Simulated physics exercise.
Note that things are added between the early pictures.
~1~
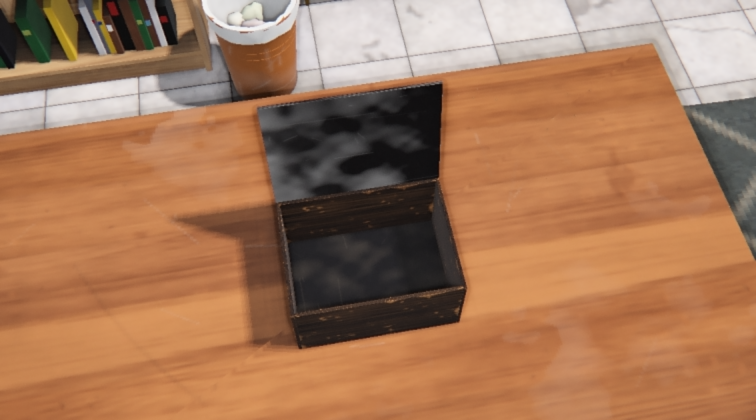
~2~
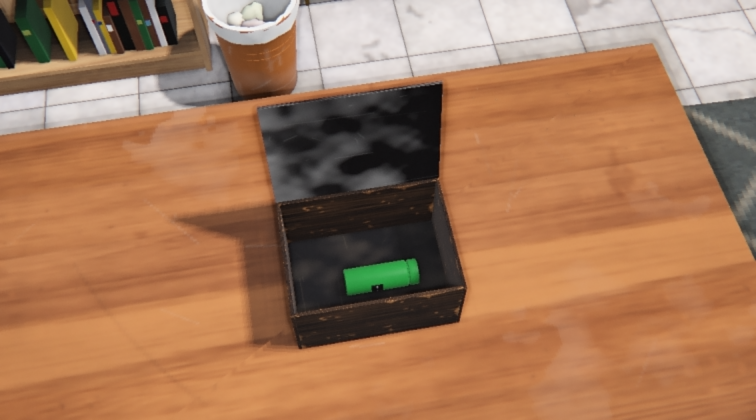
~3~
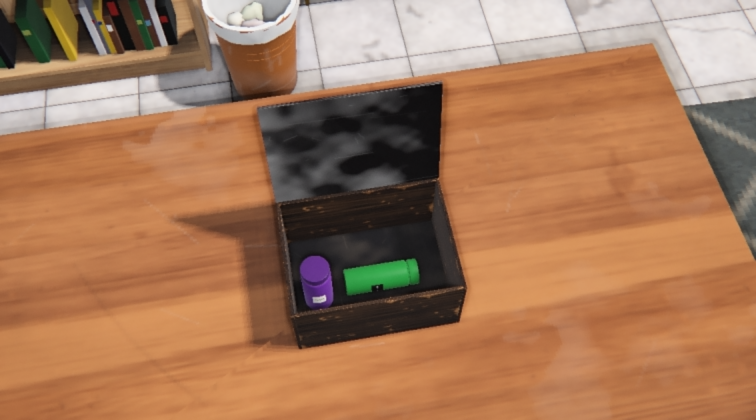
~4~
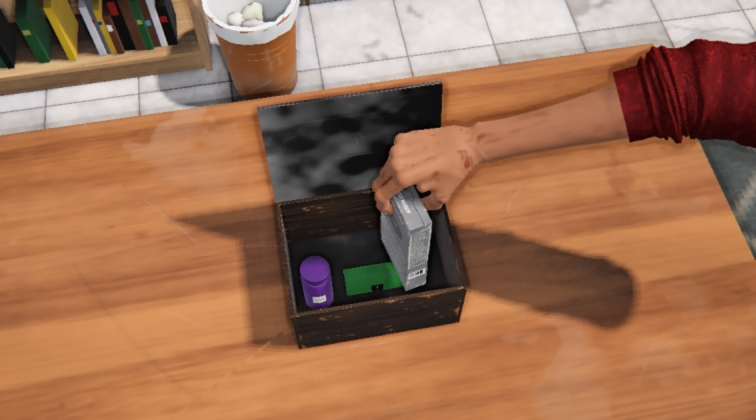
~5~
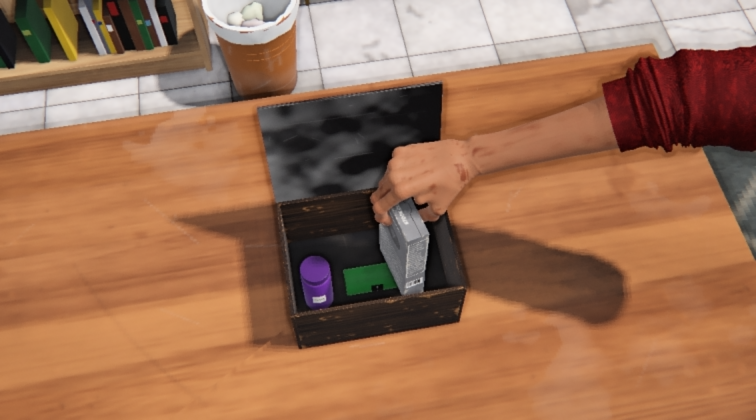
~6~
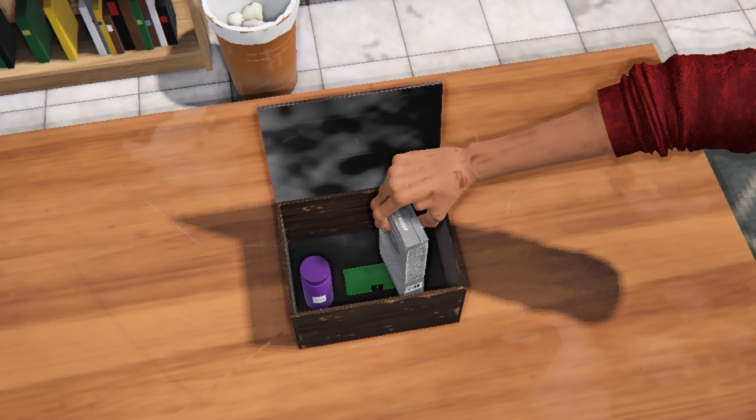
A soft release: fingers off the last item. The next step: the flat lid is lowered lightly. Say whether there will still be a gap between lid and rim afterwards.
There will still be a gap.
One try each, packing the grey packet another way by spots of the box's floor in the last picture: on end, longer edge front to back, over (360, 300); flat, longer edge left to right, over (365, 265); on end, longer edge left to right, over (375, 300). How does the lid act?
On the first attempt the lid remains open a bit, on the second it settles shut, and on the third it remains open a bit.
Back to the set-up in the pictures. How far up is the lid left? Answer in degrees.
About 35°.
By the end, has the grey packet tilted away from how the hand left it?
It ends up leaning.
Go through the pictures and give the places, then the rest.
The last thing is not in view yet, in the first picture.
The last thing is not in view yet; green shaker (381, 277), in the second picture.
The last thing is not in view yet; green shaker (381, 277), in the third picture.
Coming down; grey packet (405, 231); green shaker (381, 277), in the fourth picture.
Coming down; grey packet (402, 242); green shaker (381, 277), in the fifth picture.
Put in, still held; grey packet (402, 247); green shaker (381, 277), in the sixth picture.
Then, 0.80 s past the last view, lid starting down; grey packet rocked 38° from its first pose near (405, 254); green shaker displaced well along.
Then, 1.50 s past the last view, lid 66° above the rim; grey packet rocked 37° from its first pose near (405, 254); green shaker displaced well along.
Then, 2.10 s past the last view, lid 33° above the rim; grey packet rocked 37° from its first pose near (405, 254); green shaker displaced well along.
Finally, lid 33° above the rim; down or leaning hard in the box, grey packet; moved from the start, green shaker; purple shaker still in place. Final places as the last picture's camera would see them, grey packet near (405, 254).
